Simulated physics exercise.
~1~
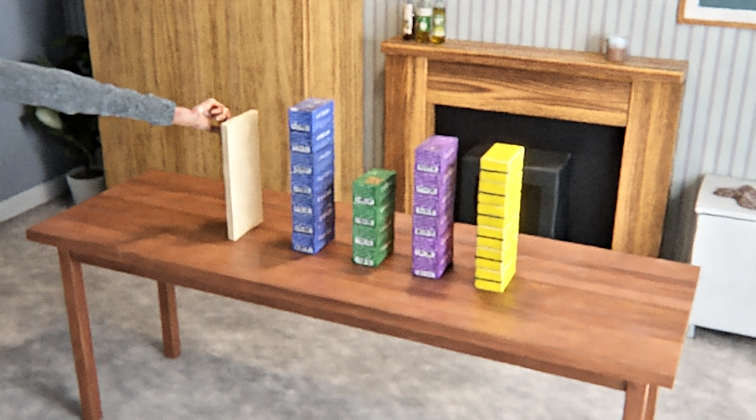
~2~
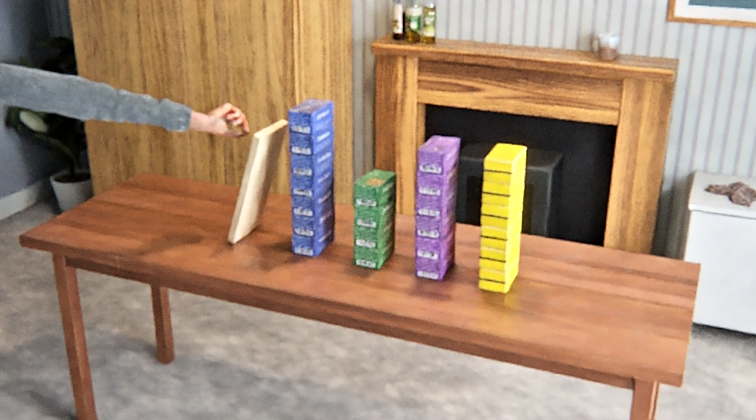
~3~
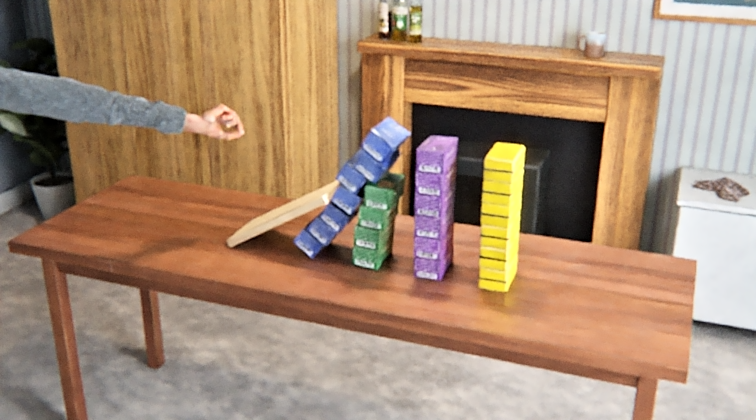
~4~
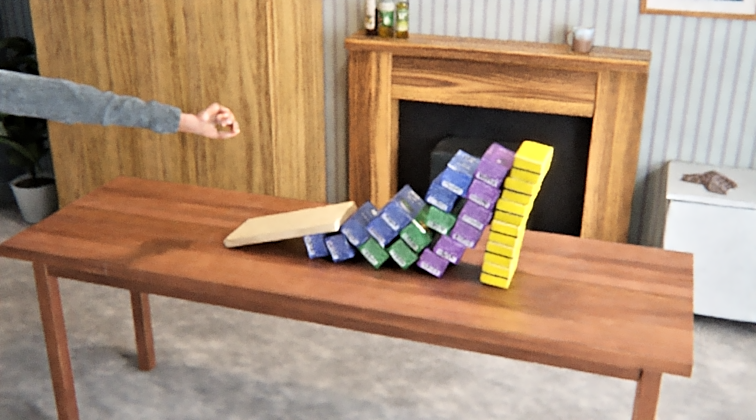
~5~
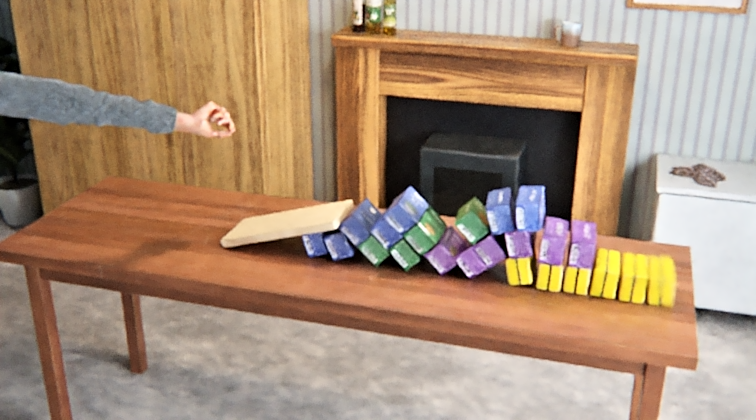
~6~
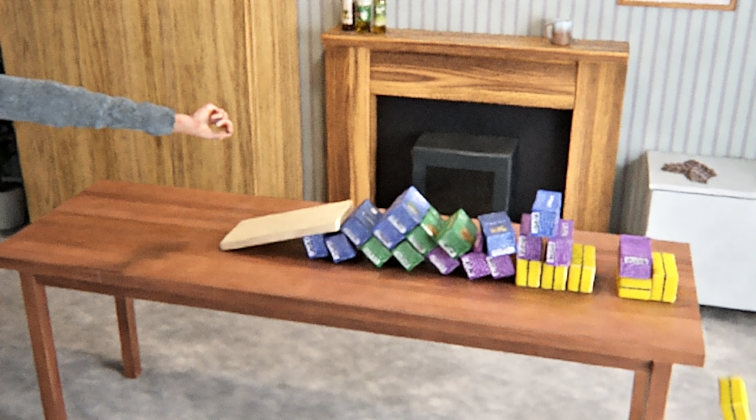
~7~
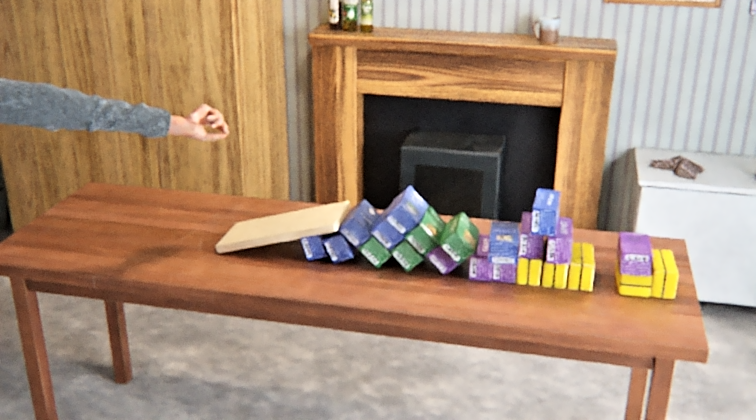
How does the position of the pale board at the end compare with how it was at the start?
At the start the board stood upright on the table, but by the end it had tipped over to the right and lay on its side, sloping against the fallen blue packets.
